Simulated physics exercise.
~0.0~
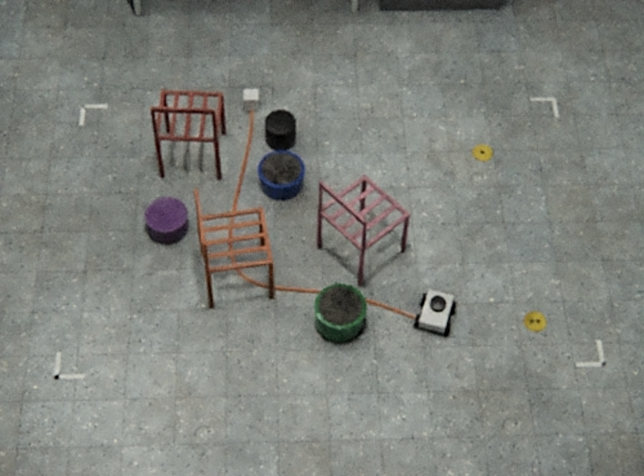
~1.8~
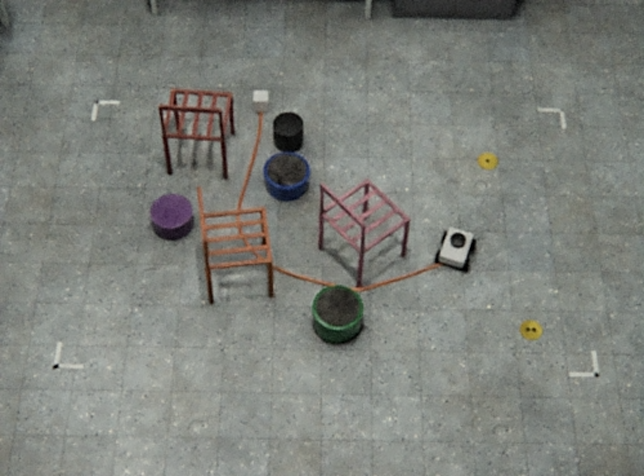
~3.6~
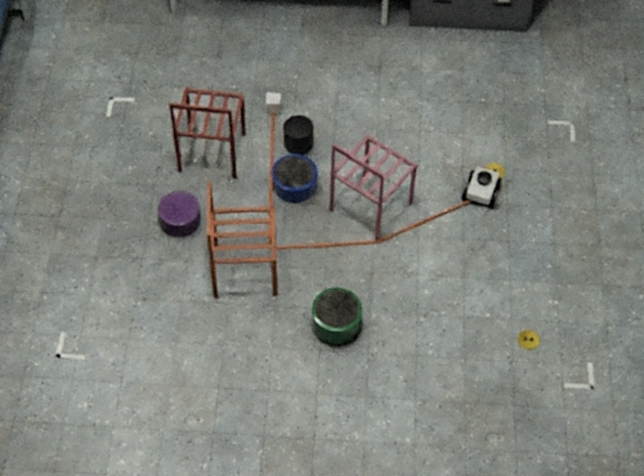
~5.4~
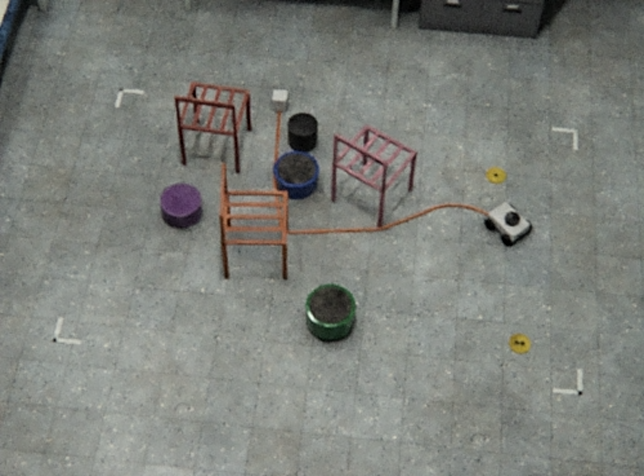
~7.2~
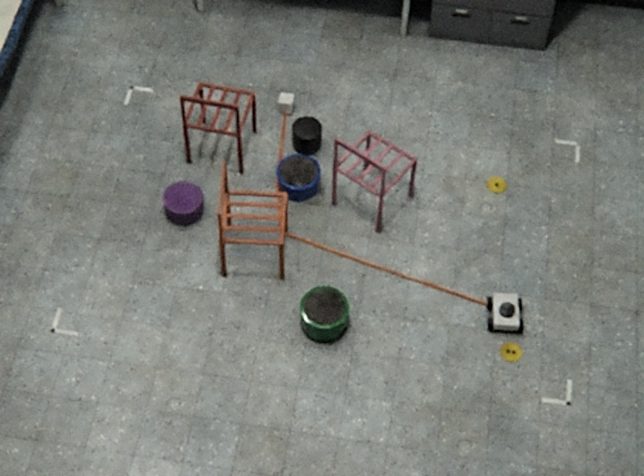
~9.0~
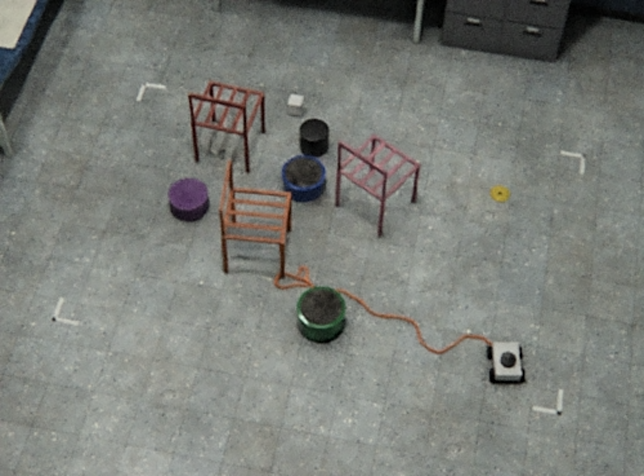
A small white cart trailing an orange cord drives across a grey tiled floor, seen from high above. Red, orange and pink chairs stand to the left and centre among a purple bin, a blue pot, a black tub and a green pot, with a small white box behind them. The cart heads up the right side to the far yellow mark, and the tightening cord drags the pink chair upward. It turns back down, the cord briefly slackening, and the orange chair shifts slightly. As it reaches the nearer yellow mark, the plug comes out and the cord lies loose behind it.
